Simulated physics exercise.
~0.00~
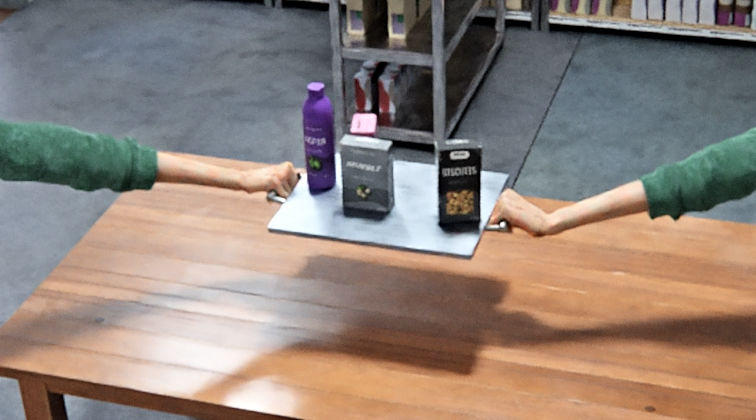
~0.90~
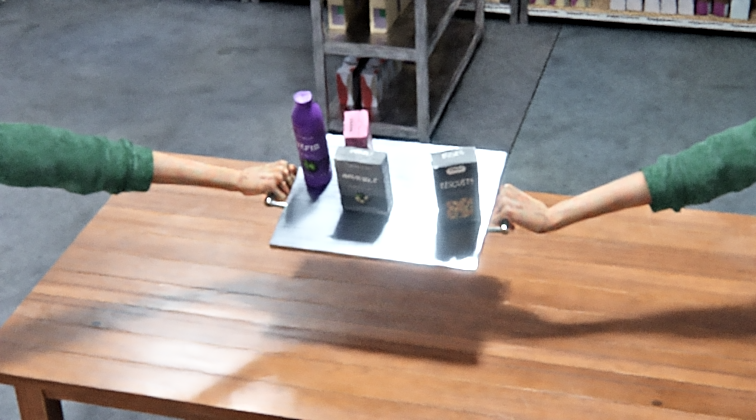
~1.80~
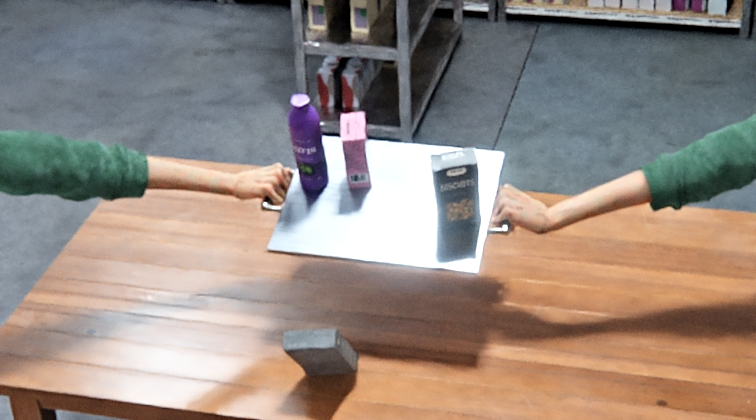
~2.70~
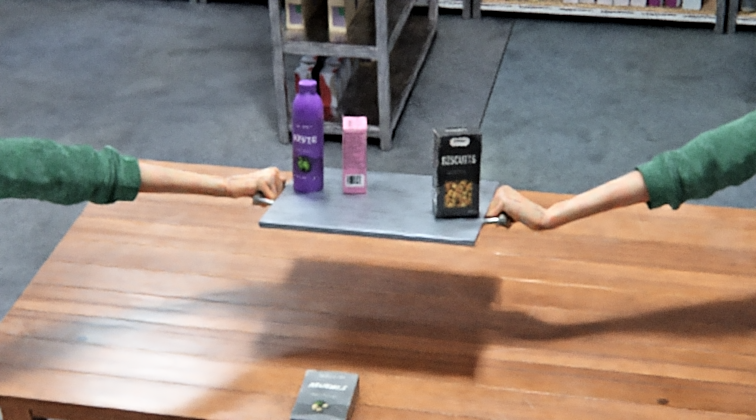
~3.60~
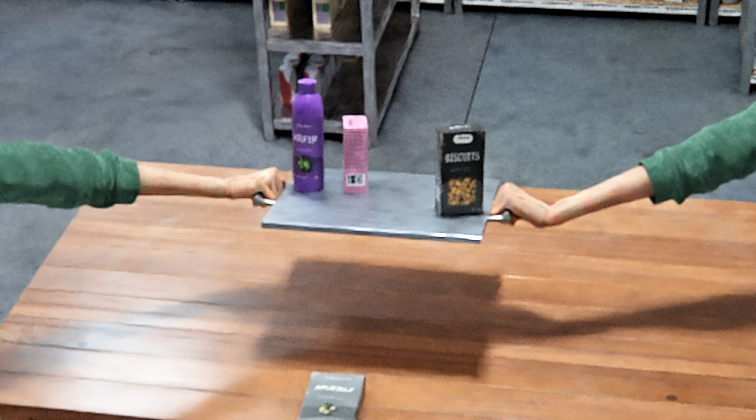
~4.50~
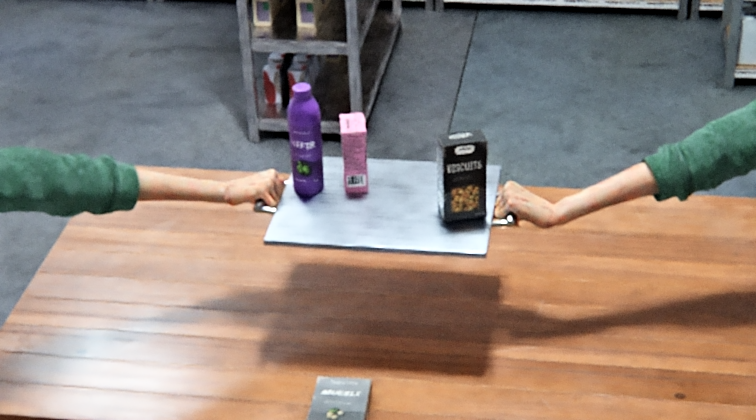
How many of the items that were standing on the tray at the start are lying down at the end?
One is lying down, the grey packet, which rests on the wooden table in front of the tray.
